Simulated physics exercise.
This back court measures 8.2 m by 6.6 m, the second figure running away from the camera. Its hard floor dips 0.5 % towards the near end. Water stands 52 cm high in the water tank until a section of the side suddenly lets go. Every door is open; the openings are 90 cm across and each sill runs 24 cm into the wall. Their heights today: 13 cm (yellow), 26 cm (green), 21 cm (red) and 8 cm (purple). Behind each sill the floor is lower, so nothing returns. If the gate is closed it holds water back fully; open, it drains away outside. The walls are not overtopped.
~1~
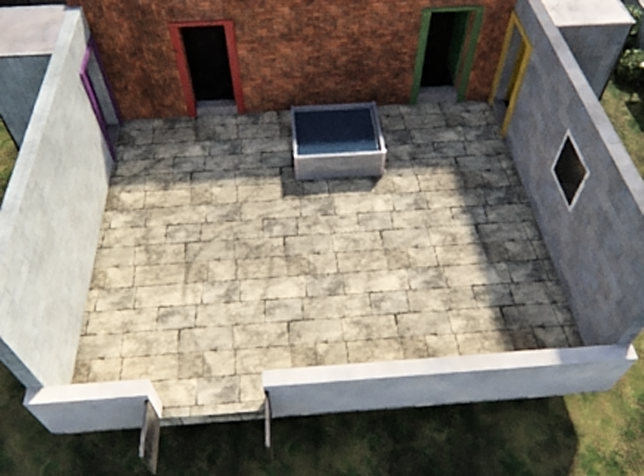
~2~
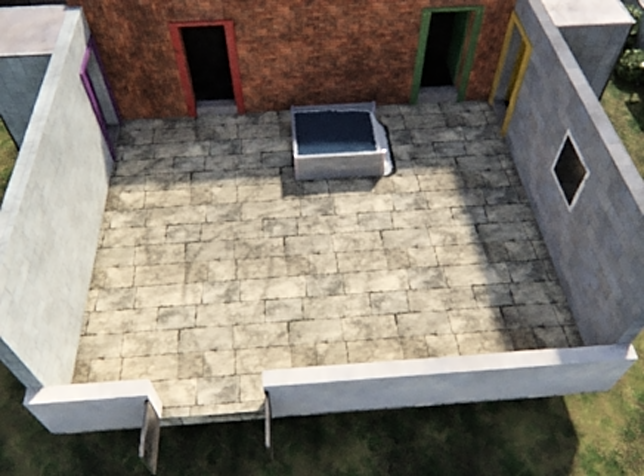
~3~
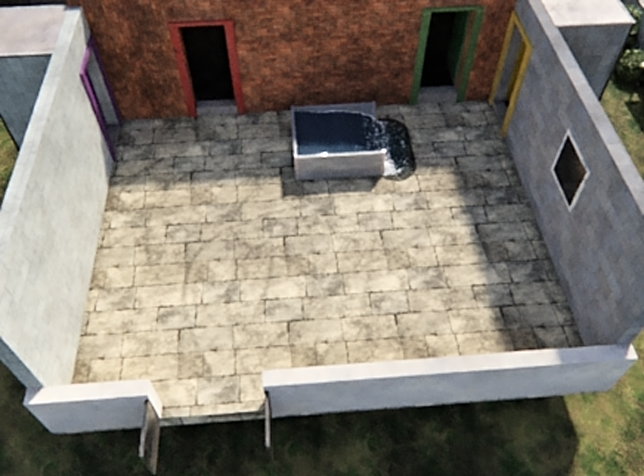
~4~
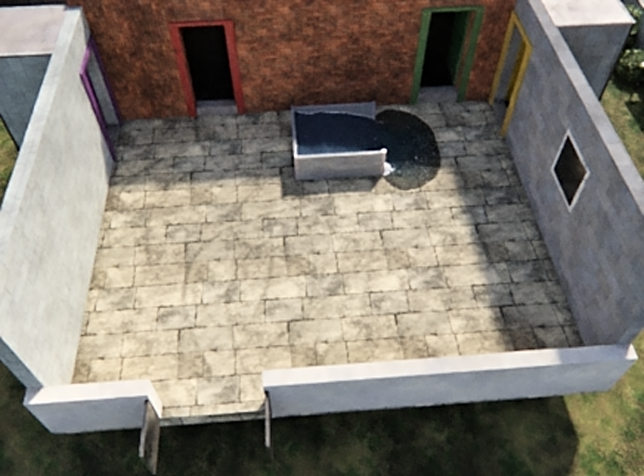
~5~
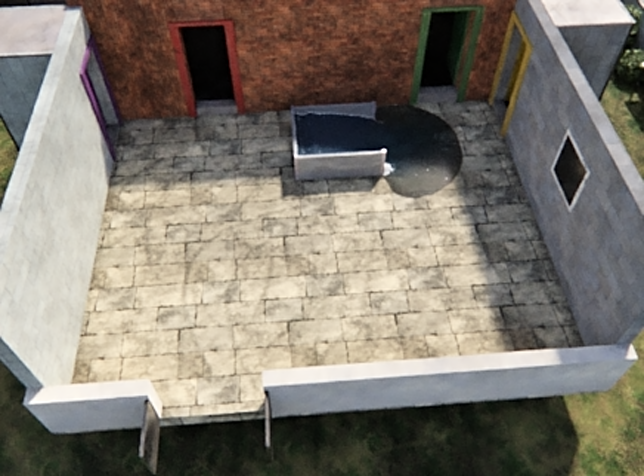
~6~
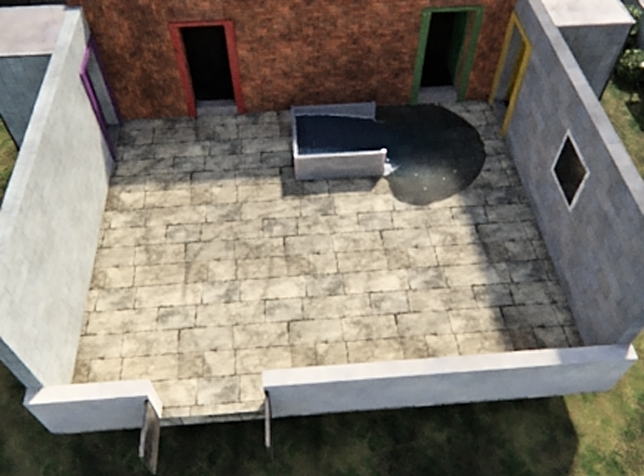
In this clip, a rectangular tank of still, dark water sits in a paved walled court with coloured doorways, then water pours from its right side and spreads rightward and nearer across the paving in a widening rounded pool.
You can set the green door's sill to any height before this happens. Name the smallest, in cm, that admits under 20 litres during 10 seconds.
Some 9 cm above the ground.
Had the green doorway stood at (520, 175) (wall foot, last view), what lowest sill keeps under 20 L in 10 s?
About 14.5 cm.
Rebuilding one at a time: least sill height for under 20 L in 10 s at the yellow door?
Roughly 21 cm at yellow.
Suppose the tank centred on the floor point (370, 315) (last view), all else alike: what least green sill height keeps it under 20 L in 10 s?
Some 6.0 cm.
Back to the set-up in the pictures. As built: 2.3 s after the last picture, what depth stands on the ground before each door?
In cm: Yellow 21, green 13, red 0, purple 0.
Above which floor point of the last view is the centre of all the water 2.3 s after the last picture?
Near (445, 161).
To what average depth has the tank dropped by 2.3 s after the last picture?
Roughly 10 cm on average.
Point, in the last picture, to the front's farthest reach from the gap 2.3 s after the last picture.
Near (581, 350).
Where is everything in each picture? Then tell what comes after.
In the first frame, still water, 52 cm deep, in the water tank at (337, 132); the green door at (443, 65) is dry.
In the second frame, water pours out at (376, 141) and has run 0.2 m, to (391, 171); about 10 cm deep outside, 52 cm at the back.
In the third frame, water pours out at (376, 143) and has run 0.7 m, to (412, 170); about 9 cm deep outside, 52 cm at the back.
In the fourth frame, the gap is at (376, 144), the front 1.2 m out at (436, 162); the back of the water tank holds 51 cm.
In the fifth frame, the gap is at (376, 144), the front 1.7 m out at (458, 157); the back of the water tank holds 45 cm.
In the sixth frame, the gap is at (376, 144), the front 2.2 m out at (481, 155); the back of the water tank holds 44 cm; 0.2 m in a straight line remain to the green door at (443, 65).
Then, 0.7 s after the last picture water covers 15 % of the floor, deepest (26 cm) near (505, 148); 11 cm at the green door, 0 litres in over its 26 cm sill.
Then, 2.3 s after the last picture water covers 20 % of the floor, deepest (20 cm) near (496, 124); 13 cm at the green door, 0 litres in over its 26 cm sill.
Then, 9.3 s after the last picture water covers 60 % of the floor, deepest (6 cm) near (510, 376); 2 cm at the green door, 0 litres in over its 26 cm sill.
At the green door as built, the water peaked near 14 cm, 2.7 s after the last picture.
Run again over the same 10 s with other heights there, 32 litres in over 7.5 cm, 8 litres over 10.5 cm. The limit of 20 litres is kept from about 9 cm up.
